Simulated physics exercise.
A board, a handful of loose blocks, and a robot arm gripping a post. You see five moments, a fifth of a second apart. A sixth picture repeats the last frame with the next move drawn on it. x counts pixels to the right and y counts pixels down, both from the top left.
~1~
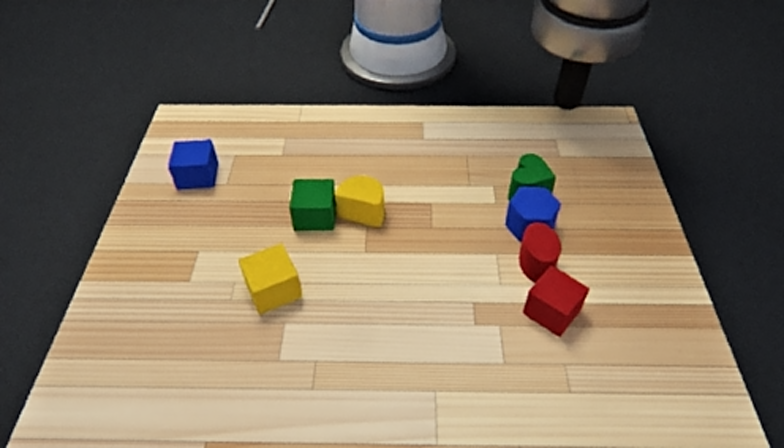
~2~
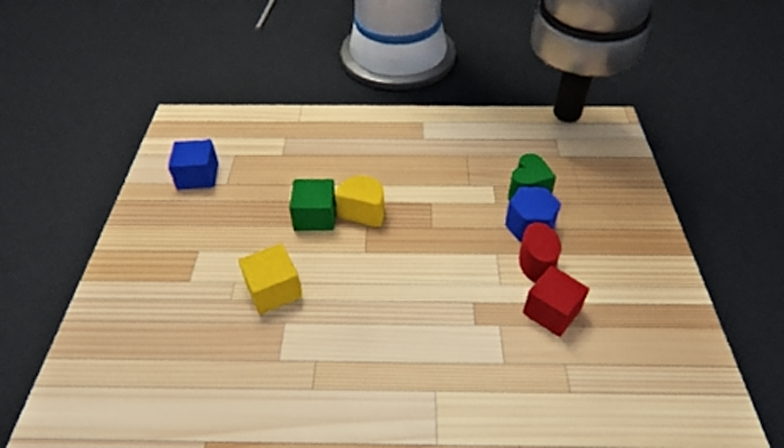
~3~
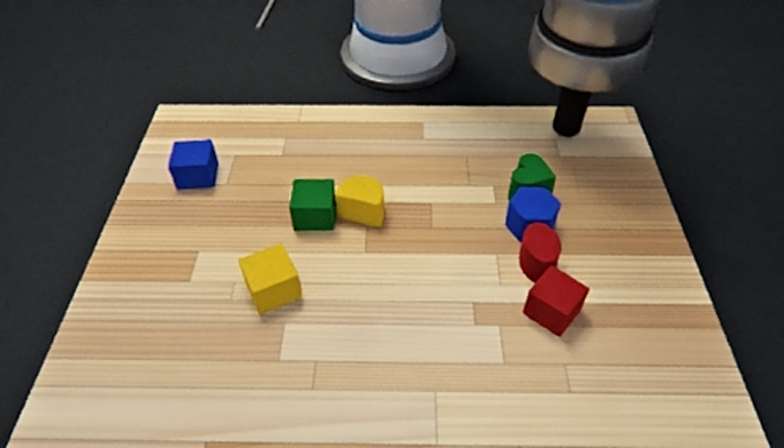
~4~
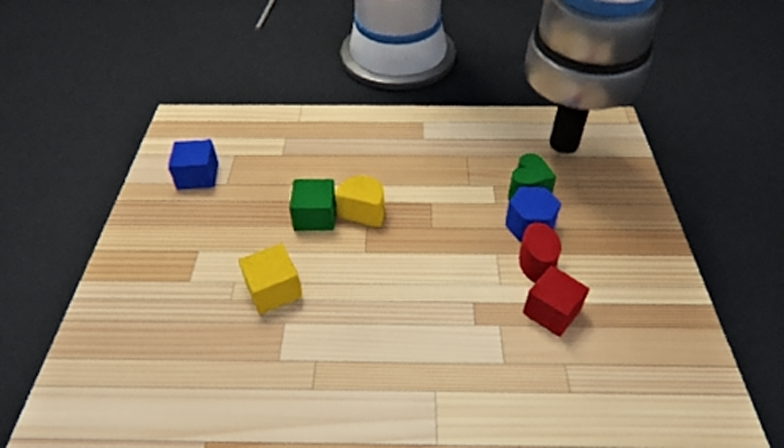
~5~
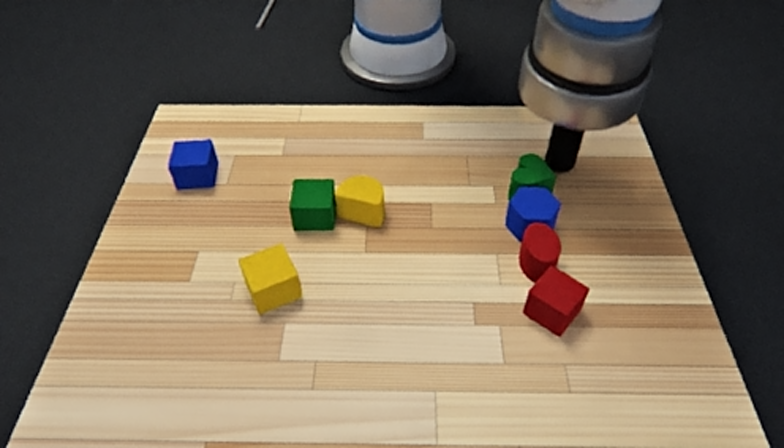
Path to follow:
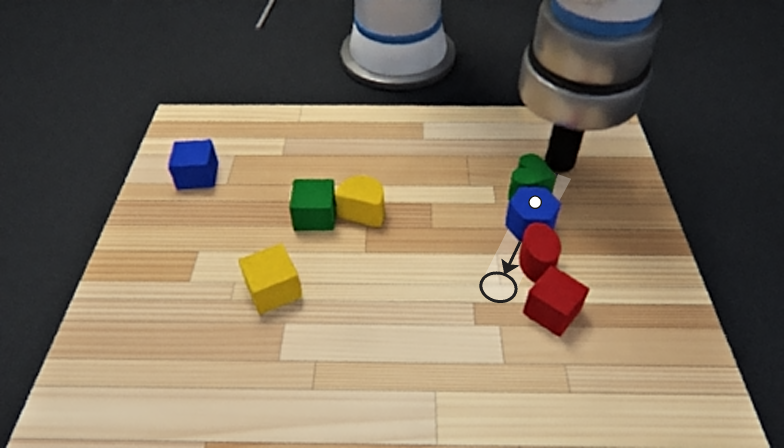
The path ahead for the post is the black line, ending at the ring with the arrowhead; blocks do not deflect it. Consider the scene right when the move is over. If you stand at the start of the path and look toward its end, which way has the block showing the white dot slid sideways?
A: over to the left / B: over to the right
The answer is B.
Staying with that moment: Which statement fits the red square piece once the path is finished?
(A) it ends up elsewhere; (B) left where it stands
The one that fits is A, it ends up elsewhere.
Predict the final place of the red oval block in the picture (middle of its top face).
Its top face will be centred at roughly (531, 288).
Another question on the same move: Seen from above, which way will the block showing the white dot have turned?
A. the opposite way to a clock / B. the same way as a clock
The answer is B.
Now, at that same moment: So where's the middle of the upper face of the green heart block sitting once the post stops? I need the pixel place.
The point I'd pick in the picture is (505, 178).
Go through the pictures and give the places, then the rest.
Post tip (567, 103); block tops, green heart block (533, 169); blue hexagon (535, 202); red oval block (543, 241); red square piece (559, 289), in the first frame.
Post (567, 115); blocks unchanged, in the second frame.
Post (566, 129); blocks unchanged, in the third frame.
Post (564, 146); blocks unchanged, in the fourth frame.
Post (559, 164); green heart block (533, 169); blue hexagon (535, 202); red oval block (543, 241); red square piece (559, 289), in the fifth frame.
Path on the board, straight from (557, 174) to (498, 287); the dot is on the blue hexagon.
One third of the way, post (540, 198); green heart block (508, 177), turned 25° clockwise; blue hexagon (528, 211); red oval block (542, 247), turned 15° anticlockwise.
Two thirds of the way, post (521, 235); green heart block (505, 178), turned 35° clockwise; blue hexagon (491, 241), turned 35° clockwise; red oval block (532, 266), turned 95° anticlockwise; red square piece (564, 294), turned 10° clockwise.
At the end, post (500, 277); green heart block (505, 178), turned 35° clockwise; blue hexagon (460, 260), turned 100° clockwise; red oval block (531, 288), turned 135° anticlockwise; red square piece (574, 304).
